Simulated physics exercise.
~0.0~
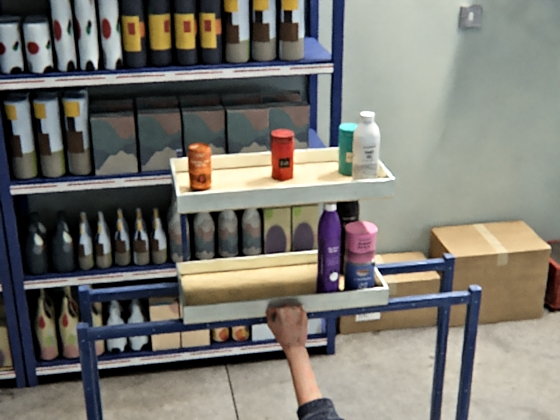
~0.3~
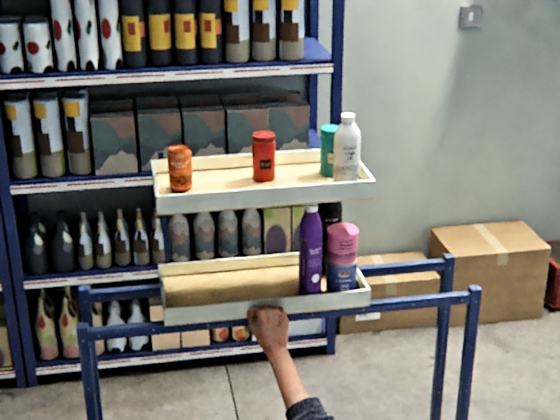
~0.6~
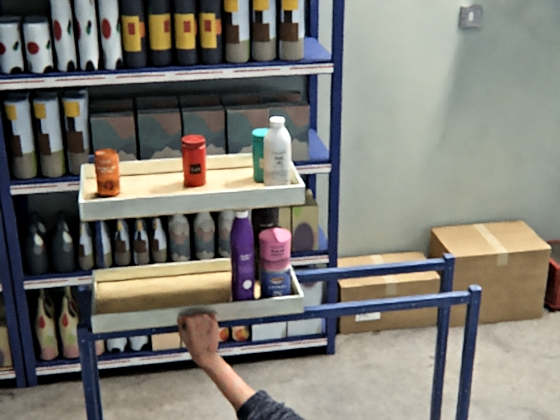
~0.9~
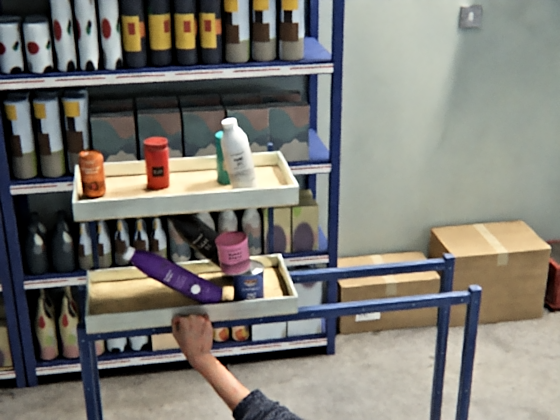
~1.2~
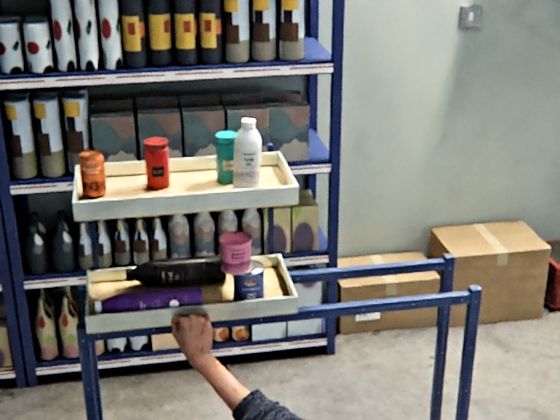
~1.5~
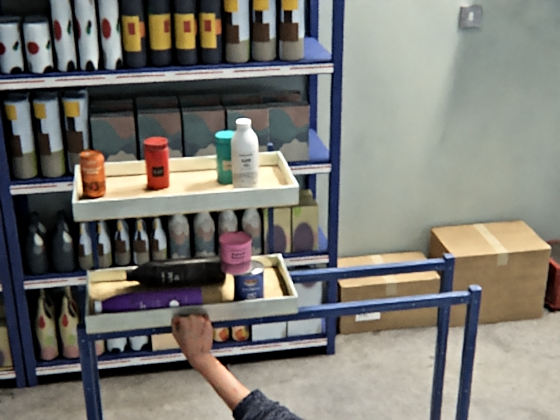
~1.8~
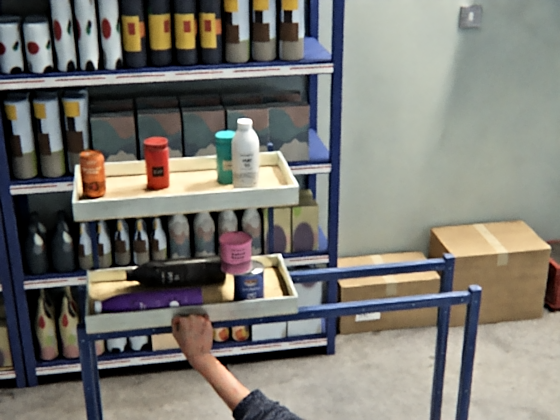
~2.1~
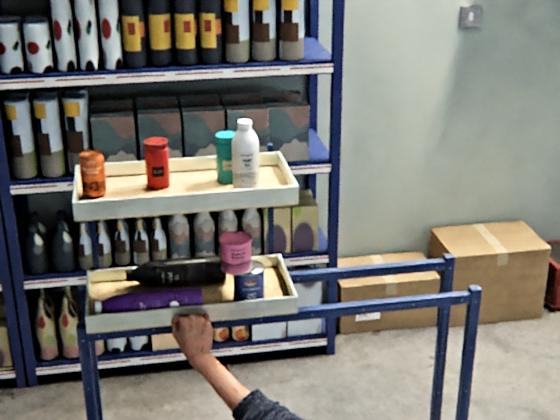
The video shows a hand sliding a two-tier tray shelf holding bottles, jars and tins to the left until it stops abruptly, whereupon the purple and black bottles topple onto the lower tray and stay lying there, while the white bottle tilts briefly and settles upright.
